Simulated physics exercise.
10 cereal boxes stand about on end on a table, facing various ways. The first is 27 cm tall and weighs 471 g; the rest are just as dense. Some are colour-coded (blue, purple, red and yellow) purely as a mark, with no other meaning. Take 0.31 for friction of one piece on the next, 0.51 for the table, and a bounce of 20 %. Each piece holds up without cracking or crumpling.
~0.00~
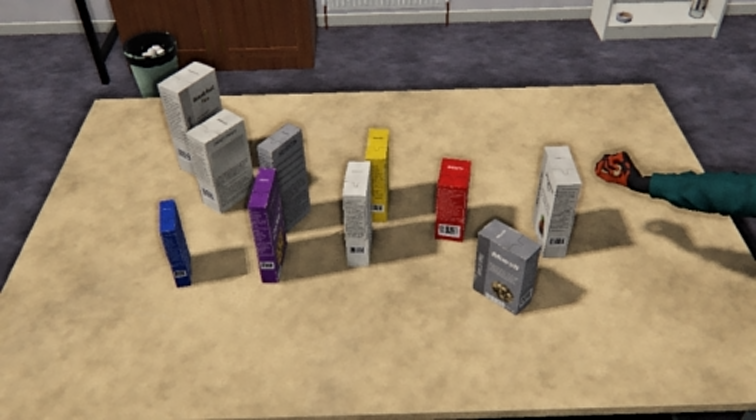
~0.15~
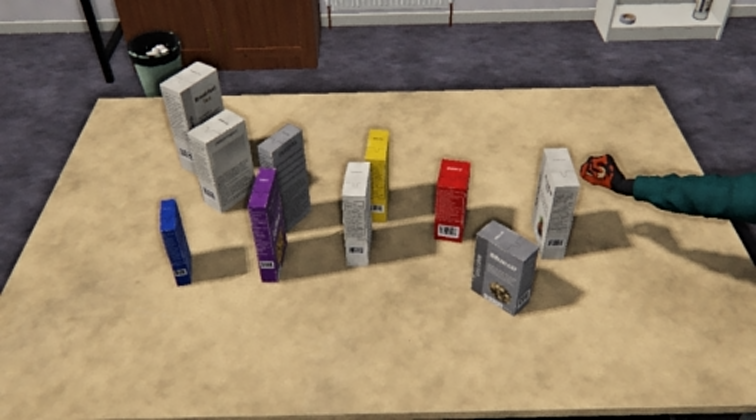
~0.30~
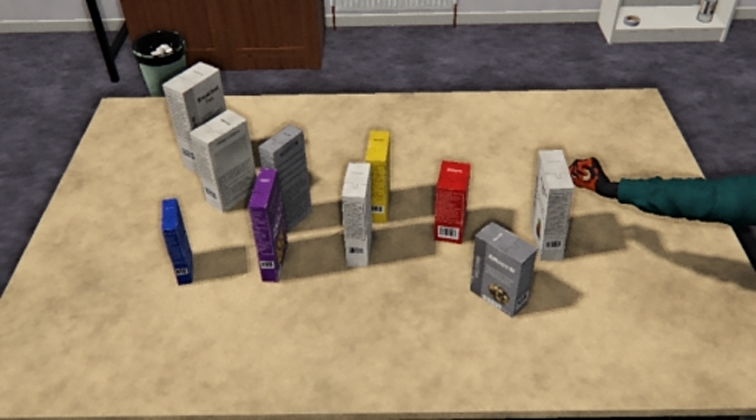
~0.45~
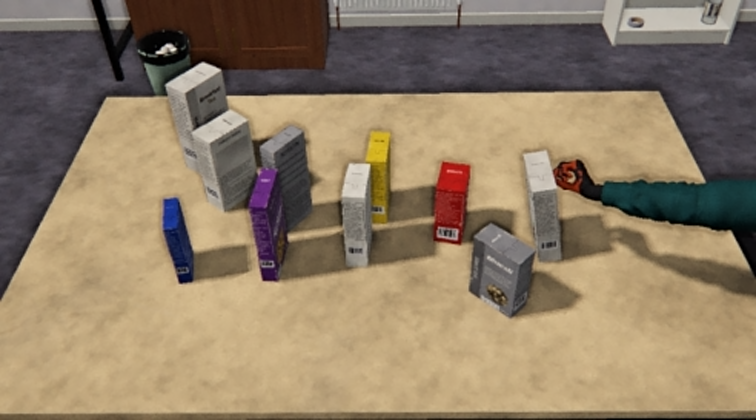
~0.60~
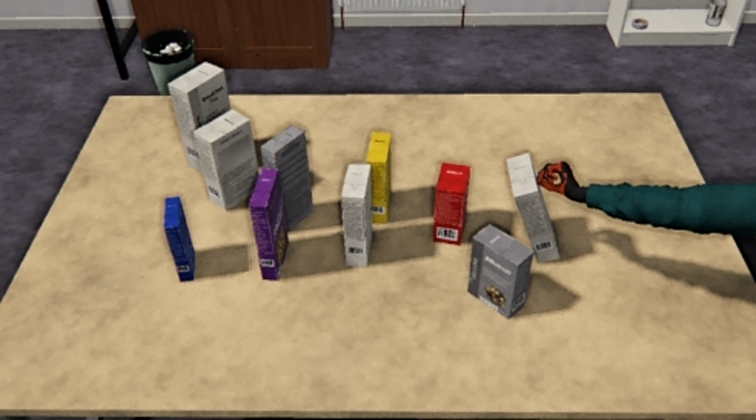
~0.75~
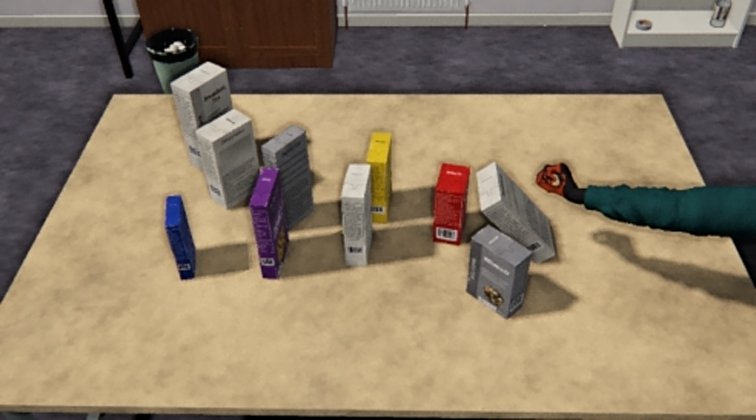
The clip shows upright boxes on a table as a dark hand with a green sleeve moves left from the right side, pushes the nearest white box, and stops while that box tilts left toward the red and gray boxes.
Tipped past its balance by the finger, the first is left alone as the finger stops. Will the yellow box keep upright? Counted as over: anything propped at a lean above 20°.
No, it is left off its feet.
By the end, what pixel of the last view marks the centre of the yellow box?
It stops roughly at (329, 188).
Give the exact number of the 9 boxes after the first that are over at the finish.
I make it 2 of them.
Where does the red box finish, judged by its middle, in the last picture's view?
End point in last frame: Roughly (413, 212).
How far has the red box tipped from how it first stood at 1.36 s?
Around 90° from its start.
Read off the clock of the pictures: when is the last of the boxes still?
That is at about 1.5 s.
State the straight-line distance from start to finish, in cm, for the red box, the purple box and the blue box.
Net displacement: Red = 10 cm, purple = 0 cm, blue = 0 cm.
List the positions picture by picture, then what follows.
In the first frame (each place is the centre of the face we see best; the camera moves round a little), finger (602, 168) 6 cm from the first box; yellow box (376, 192); red box (450, 215); blue box (176, 261); the others all in place.
The second frame shows finger (587, 170) 24 mm from the first box; yellow box (376, 193).
The third frame shows finger (573, 173) pushing; yellow box (376, 193).
The fourth frame shows finger (558, 175) pushing; yellow box (377, 194); the others all in place.
The fifth frame shows finger (545, 177) pushing; yellow box (377, 194); the others all in place.
The sixth frame shows finger (543, 178) stopped; yellow box (377, 194); red box (448, 219); blue box (180, 254); the others all in place.
By 0.84 s, none of the 9 other boxes over, 1 disturbed; yellow box unmoved; red box tilted 10°.
By 0.98 s, 1 of the 9 other boxes over; yellow box unmoved; red box tilted 44°.
By 1.16 s, 2 of the 9 other boxes over; yellow box tilted 21°; red box lying flat.
By 1.36 s, 2 of the 9 other boxes over; yellow box lying flat; red box lying flat.
When it is over (1.7 s), 2 of the 9 other boxes over; yellow box lying flat; red box lying flat; blue box unmoved. Seven left standing. In pixels of the last frame, middles, yellow box near (329, 188), red box near (413, 212).
